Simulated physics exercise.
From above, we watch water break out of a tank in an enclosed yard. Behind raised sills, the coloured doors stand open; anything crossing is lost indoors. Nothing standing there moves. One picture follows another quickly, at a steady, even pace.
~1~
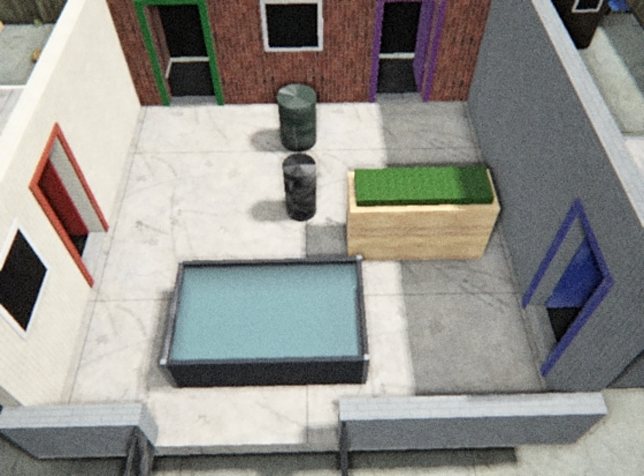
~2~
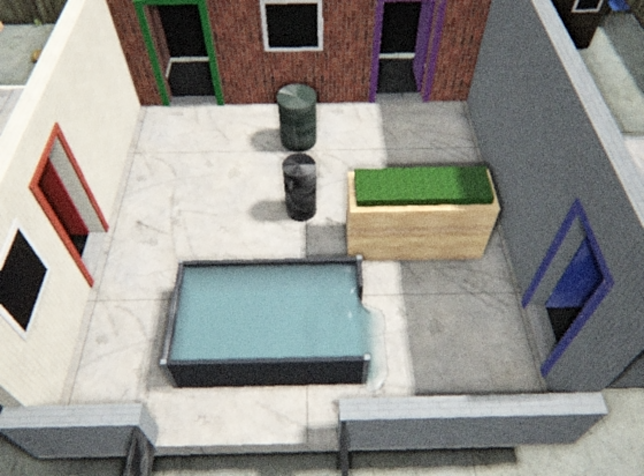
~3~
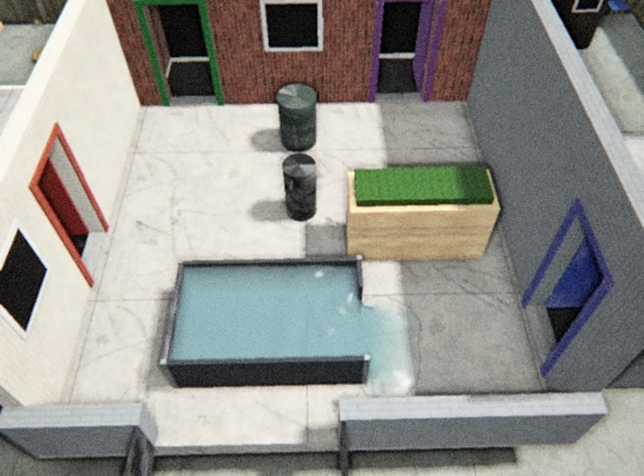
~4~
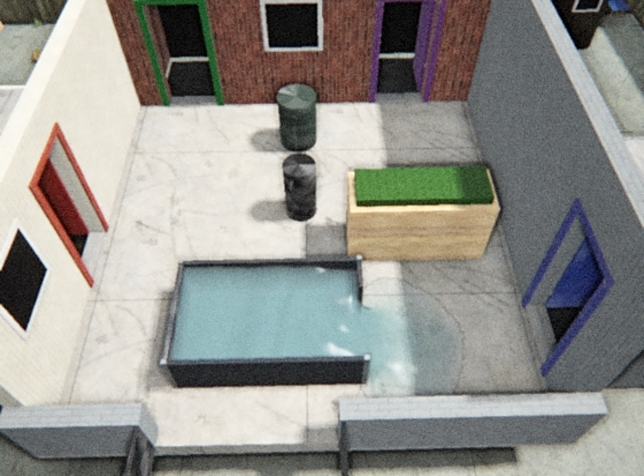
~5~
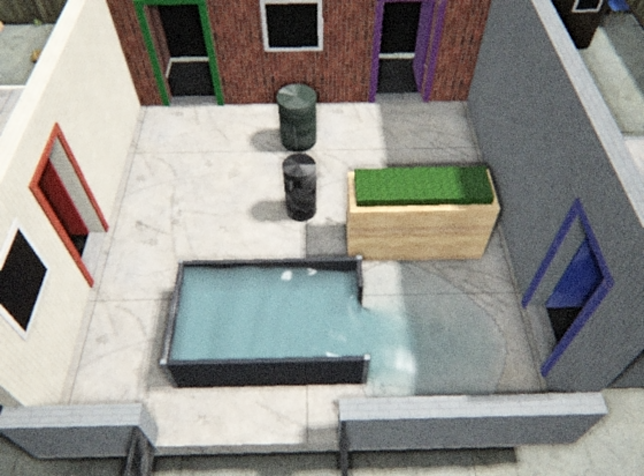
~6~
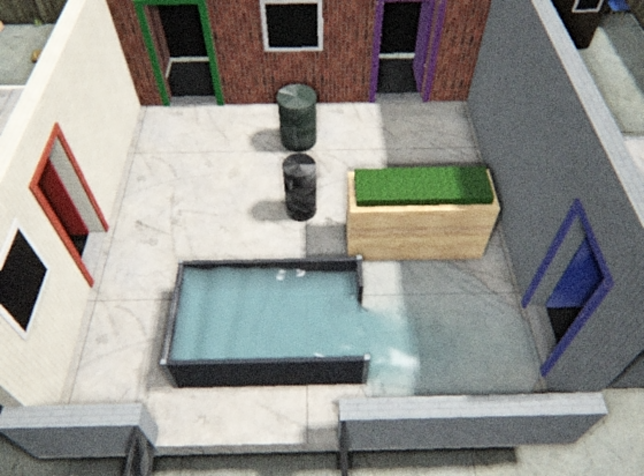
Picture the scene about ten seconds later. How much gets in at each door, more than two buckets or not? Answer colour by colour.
The purple door gets more than two; the red door gets two buckets or less; the blue door gets more than two; the green door gets two buckets or less.
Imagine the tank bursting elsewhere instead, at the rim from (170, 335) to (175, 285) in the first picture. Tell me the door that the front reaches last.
That's the one in purple.
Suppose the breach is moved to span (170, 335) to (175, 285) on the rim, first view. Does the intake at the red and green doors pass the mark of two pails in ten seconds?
The red door exceeds the limit, the green door exceeds the limit.
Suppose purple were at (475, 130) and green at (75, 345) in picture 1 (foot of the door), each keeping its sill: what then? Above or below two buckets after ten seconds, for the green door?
The green one stays within the limit, as far as I can tell.
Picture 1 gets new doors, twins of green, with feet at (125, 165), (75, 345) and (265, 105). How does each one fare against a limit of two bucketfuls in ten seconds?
As listed: Keeps below it, holds, stays under.
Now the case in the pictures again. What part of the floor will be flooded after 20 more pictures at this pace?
By my count, 30 percent.
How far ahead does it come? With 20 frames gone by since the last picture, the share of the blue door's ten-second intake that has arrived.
Some 75 per cent.
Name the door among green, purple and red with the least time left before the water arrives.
Answer: The one in purple.
A moment on, water covers 15 % of the floor; the purple door not reached, the red door not reached, the blue door over two buckets in, the green door not reached.
Next, water covers 20 % of the floor; the purple door not reached, the red door not reached, the blue door far over two buckets in, the green door not reached.
Then, water covers 30 % of the floor; the purple door not reached, the red door not reached, the blue door far over two buckets in, the green door not reached.
Later, water covers 55 % of the floor; the purple door over two buckets in, the red door not reached, the blue door far over two buckets in, the green door not reached.
In the end, water covers 85 % of the floor; the purple door over two buckets in, the red door under two buckets in, the blue door far over two buckets in, the green door wet at the sill, nothing in.
